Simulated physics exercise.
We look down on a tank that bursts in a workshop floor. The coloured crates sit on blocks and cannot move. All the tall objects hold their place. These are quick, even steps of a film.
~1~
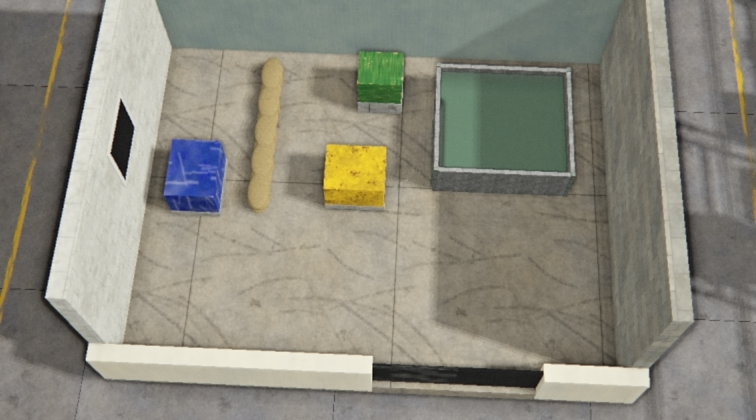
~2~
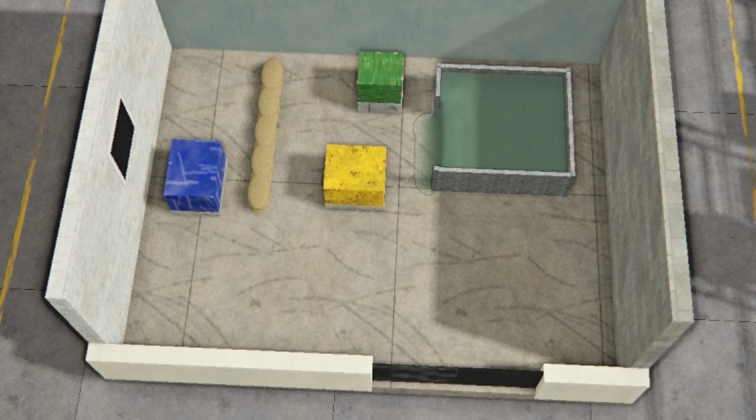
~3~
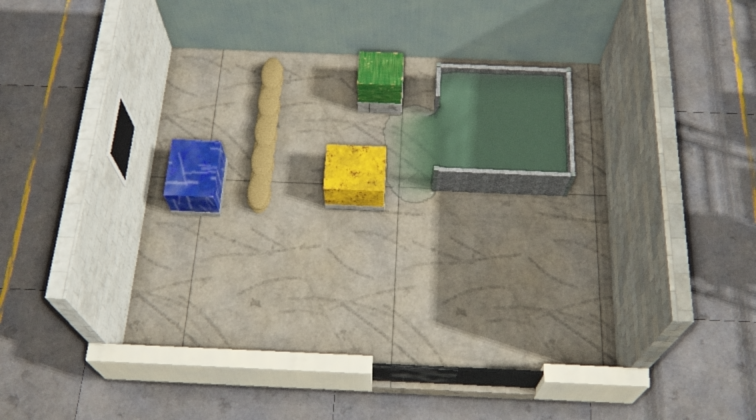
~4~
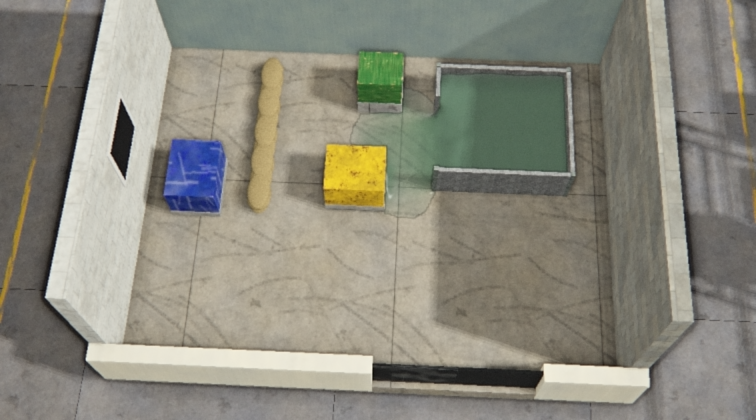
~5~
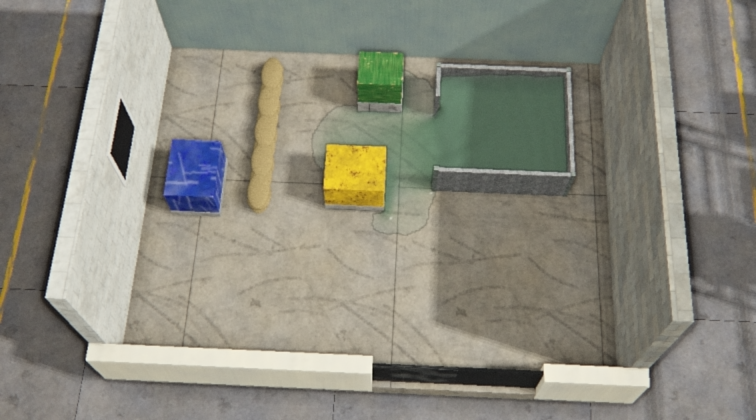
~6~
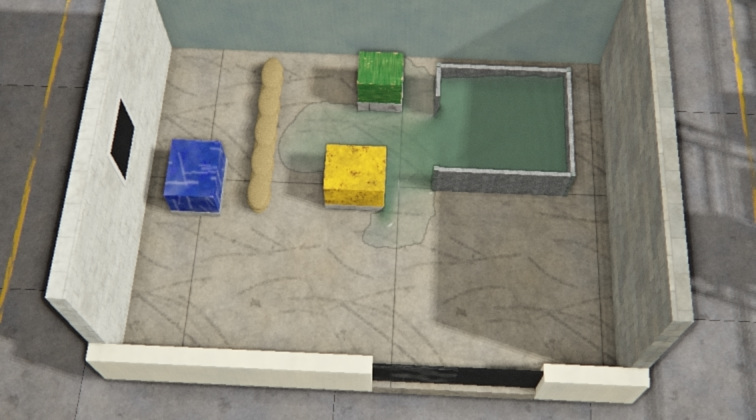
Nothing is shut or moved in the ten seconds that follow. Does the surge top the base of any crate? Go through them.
The green crate stays dry; the yellow crate gets wet; the blue crate stays dry.
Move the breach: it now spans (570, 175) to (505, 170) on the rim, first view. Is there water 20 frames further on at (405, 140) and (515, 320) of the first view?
In that order: Clear, covered.
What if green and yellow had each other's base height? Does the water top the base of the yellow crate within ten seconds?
One by one: Yellow is wetted.
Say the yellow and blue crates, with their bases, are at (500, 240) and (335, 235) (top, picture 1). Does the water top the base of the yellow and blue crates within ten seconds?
Yellow is safe; blue is topped.
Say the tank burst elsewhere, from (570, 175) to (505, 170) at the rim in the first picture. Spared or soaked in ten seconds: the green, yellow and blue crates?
Then: Green crate keeps dry; yellow crate remains dry; blue crate ends up wet.
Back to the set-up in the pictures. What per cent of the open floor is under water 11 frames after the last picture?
Some 50 per cent.
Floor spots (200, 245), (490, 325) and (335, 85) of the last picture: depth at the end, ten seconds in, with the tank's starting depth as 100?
Roughly 10, 10 and 6 per cent, in turn.
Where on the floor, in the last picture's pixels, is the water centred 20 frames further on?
Around (396, 176).
A moment on, water covers 20 % of the floor; the green crate water round its plinth, the yellow crate water round its plinth, the blue crate not reached.
Next, water covers 50 % of the floor; the green crate water round its plinth, the yellow crate water round its plinth, the blue crate water round its plinth.
Then, water covers 65 % of the floor; the green crate water round its plinth, the yellow crate water round its plinth, the blue crate water round its plinth.
Later, water covers 90 % of the floor; the green crate water round its plinth, the yellow crate water round its plinth, the blue crate water round its plinth.
In the end, water covers 95 % of the floor; the green crate stayed above the water, the yellow crate was topped, the blue crate stayed above the water.
